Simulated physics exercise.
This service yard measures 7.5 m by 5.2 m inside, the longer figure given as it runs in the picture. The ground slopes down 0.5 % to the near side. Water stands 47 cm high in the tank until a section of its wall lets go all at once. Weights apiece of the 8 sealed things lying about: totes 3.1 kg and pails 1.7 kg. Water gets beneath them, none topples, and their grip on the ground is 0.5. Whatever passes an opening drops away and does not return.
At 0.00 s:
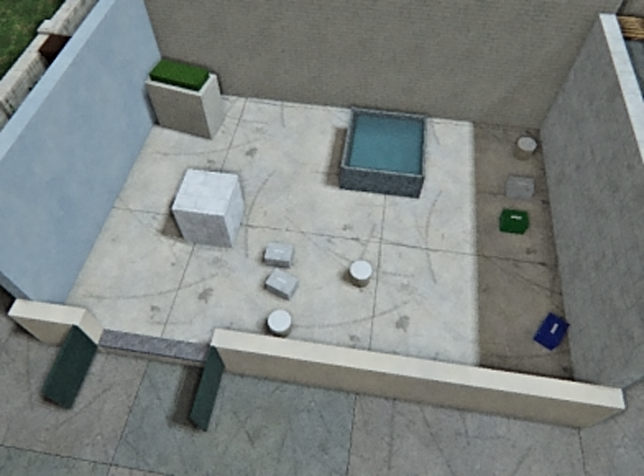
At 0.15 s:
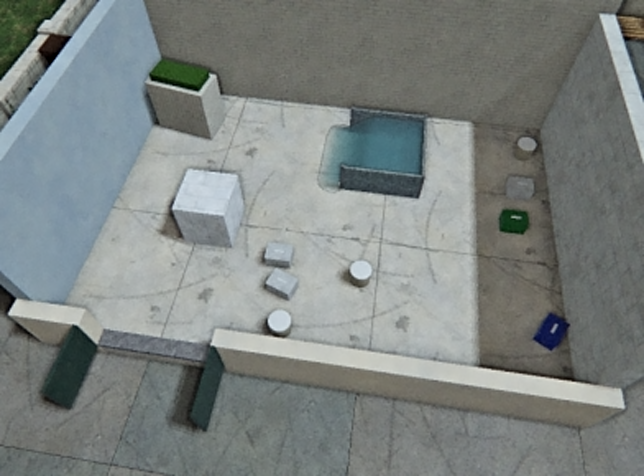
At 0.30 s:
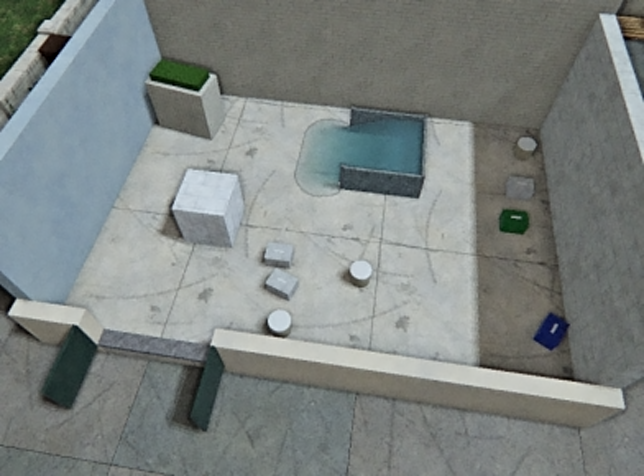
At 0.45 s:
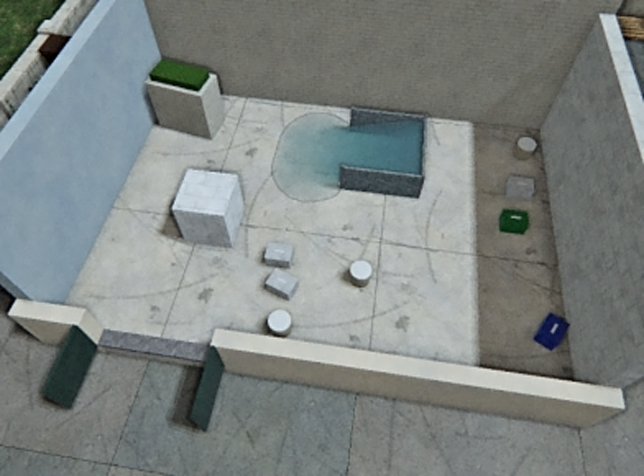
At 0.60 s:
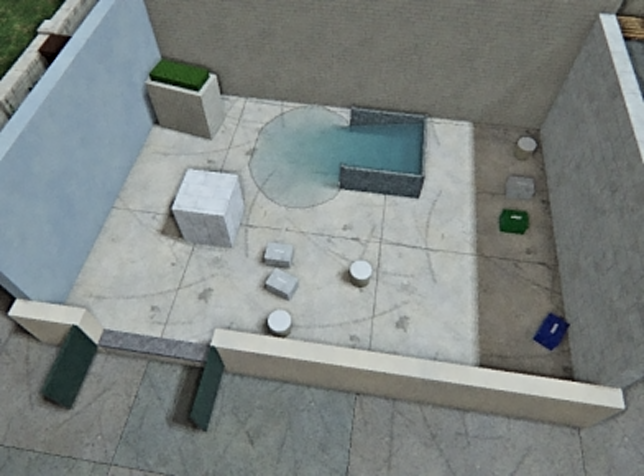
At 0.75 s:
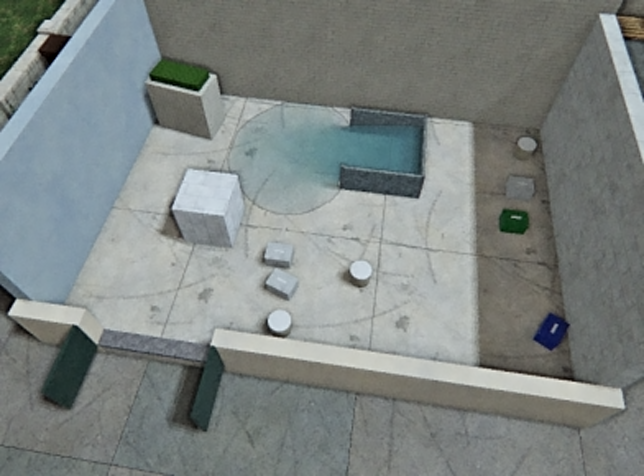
Water fills a grey-walled tank near the back of a walled yard, seen from high above at an angle. A pale block and a green-topped box stand to the left, small pale blocks and cylinders sit near the middle, and a green and a blue tote lie right. The tank's left side opens and the water spreads leftward in a widening, rounded sheet, while the objects and camera stay still.
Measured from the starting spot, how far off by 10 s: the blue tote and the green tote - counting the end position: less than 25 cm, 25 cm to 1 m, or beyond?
Blue tote holds its place, green tote holds its place.
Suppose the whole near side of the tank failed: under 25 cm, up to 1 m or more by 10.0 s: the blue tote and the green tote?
In that case the blue tote gets carried off, the green tote ends far away.
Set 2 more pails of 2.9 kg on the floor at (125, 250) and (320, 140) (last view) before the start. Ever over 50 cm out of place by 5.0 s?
In turn: Over, past it.
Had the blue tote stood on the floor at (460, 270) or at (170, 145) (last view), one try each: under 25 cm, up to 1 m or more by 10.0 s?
In turn: It stays put; it ends far away.
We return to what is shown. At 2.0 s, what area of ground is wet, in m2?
Roughly 14 m2.
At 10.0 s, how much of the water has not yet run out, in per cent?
About 80 per cent.
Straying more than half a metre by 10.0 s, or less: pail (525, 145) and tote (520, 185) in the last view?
In turn: Less, short of it.
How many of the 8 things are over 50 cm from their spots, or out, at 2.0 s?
I count 0.
After 2.0 s the blue tote is near (554, 328), 0.0 m from its start, aground; the green tote is near (516, 218), 0.0 m from its start, aground; 0 of 8 are out; 0 afloat.
After 4.5 s the blue tote is near (554, 328), 0.0 m from its start, aground; the green tote is near (516, 218), 0.0 m from its start, aground; 0 of 8 are out; 0 afloat.
After 7.0 s the blue tote is near (554, 328), 0.0 m from its start, aground; the green tote is near (516, 218), 0.0 m from its start, aground; 0 of 8 are out; 0 afloat.
After 10.0 s the blue tote is near (554, 328), 0.0 m from its start, aground; the green tote is near (516, 218), 0.0 m from its start, aground; 0 of 8 are out; 3 afloat.
